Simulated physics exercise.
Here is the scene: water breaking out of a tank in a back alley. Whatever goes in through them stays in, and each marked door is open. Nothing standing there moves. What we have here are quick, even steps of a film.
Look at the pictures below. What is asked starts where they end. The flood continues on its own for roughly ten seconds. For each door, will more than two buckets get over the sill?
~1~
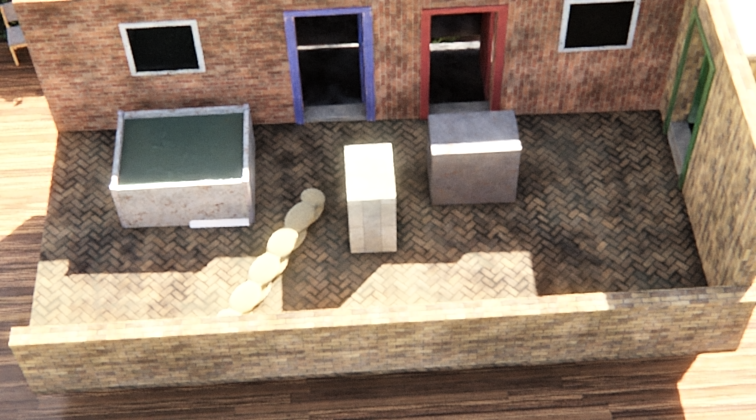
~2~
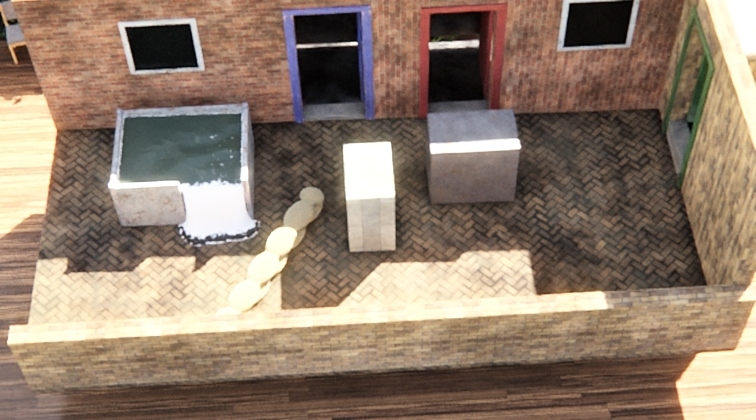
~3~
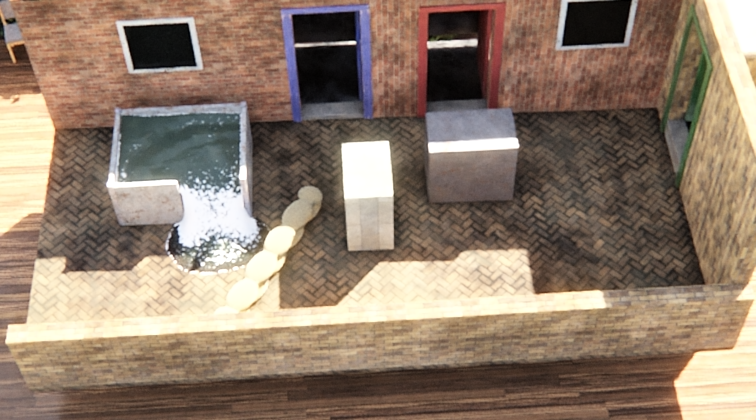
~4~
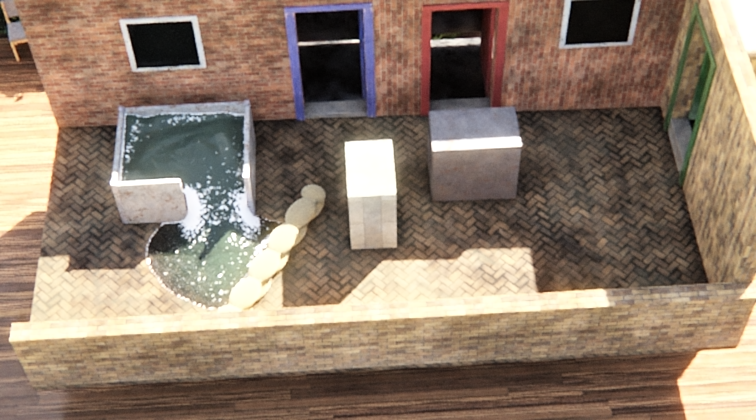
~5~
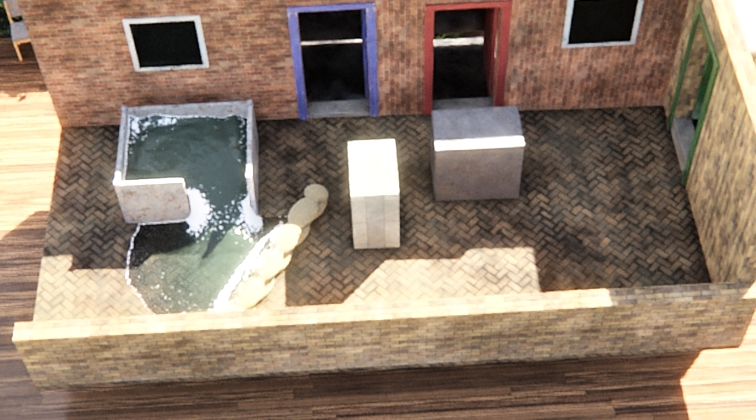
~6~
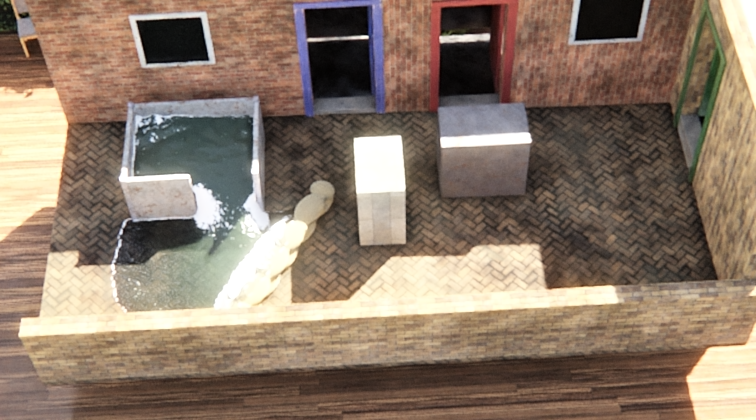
At the end, the red door will get two buckets at most. The green door will get two buckets at most. The blue door will get two buckets at most.
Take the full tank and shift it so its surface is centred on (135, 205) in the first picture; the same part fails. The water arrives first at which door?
The blue door.
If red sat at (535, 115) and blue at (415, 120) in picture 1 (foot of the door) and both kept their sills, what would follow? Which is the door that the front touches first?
The blue one.
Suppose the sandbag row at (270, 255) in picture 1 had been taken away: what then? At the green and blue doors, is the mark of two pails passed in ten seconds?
Then: The green door takes less; the blue door lets less in.
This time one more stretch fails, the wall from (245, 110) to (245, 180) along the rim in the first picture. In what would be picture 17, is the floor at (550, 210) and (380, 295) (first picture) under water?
In turn: Not flooded, awash.
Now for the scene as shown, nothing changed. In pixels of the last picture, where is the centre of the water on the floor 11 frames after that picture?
Around pixel (211, 239) of the last picture.
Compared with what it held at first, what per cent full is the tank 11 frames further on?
Near 40 in a hundred.
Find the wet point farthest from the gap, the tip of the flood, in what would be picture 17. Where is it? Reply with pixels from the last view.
My guess would be about (504, 326).
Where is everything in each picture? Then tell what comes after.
The open tank at (183, 150) is whole and still, in the first picture.
The front is at (255, 224), out from the gap at (215, 204), in the second picture.
Water pours out at (214, 206) and has run to (202, 269), in the third picture.
Water pours out at (218, 205) and has run to (232, 301), in the fourth picture.
Water pours out at (221, 205) and has run to a hidden place, in the fifth picture.
The front is at a hidden place, out from the gap at (227, 201), in the sixth picture.
A moment on, water covers 20 % of the floor; the red door not reached, the green door not reached, the blue door not reached.
Next, water covers 30 % of the floor; the red door not reached, the green door not reached, the blue door wet at the sill, nothing in.
Then, water covers 55 % of the floor; the red door wet at the sill, nothing in, the green door not reached, the blue door wet at the sill, nothing in.
Later, water covers 55 % of the floor; the red door wet at the sill, nothing in, the green door wet at the sill, nothing in, the blue door wet at the sill, nothing in.
In the end, water covers 60 % of the floor; the red door wet at the sill, nothing in, the green door wet at the sill, nothing in, the blue door wet at the sill, nothing in.
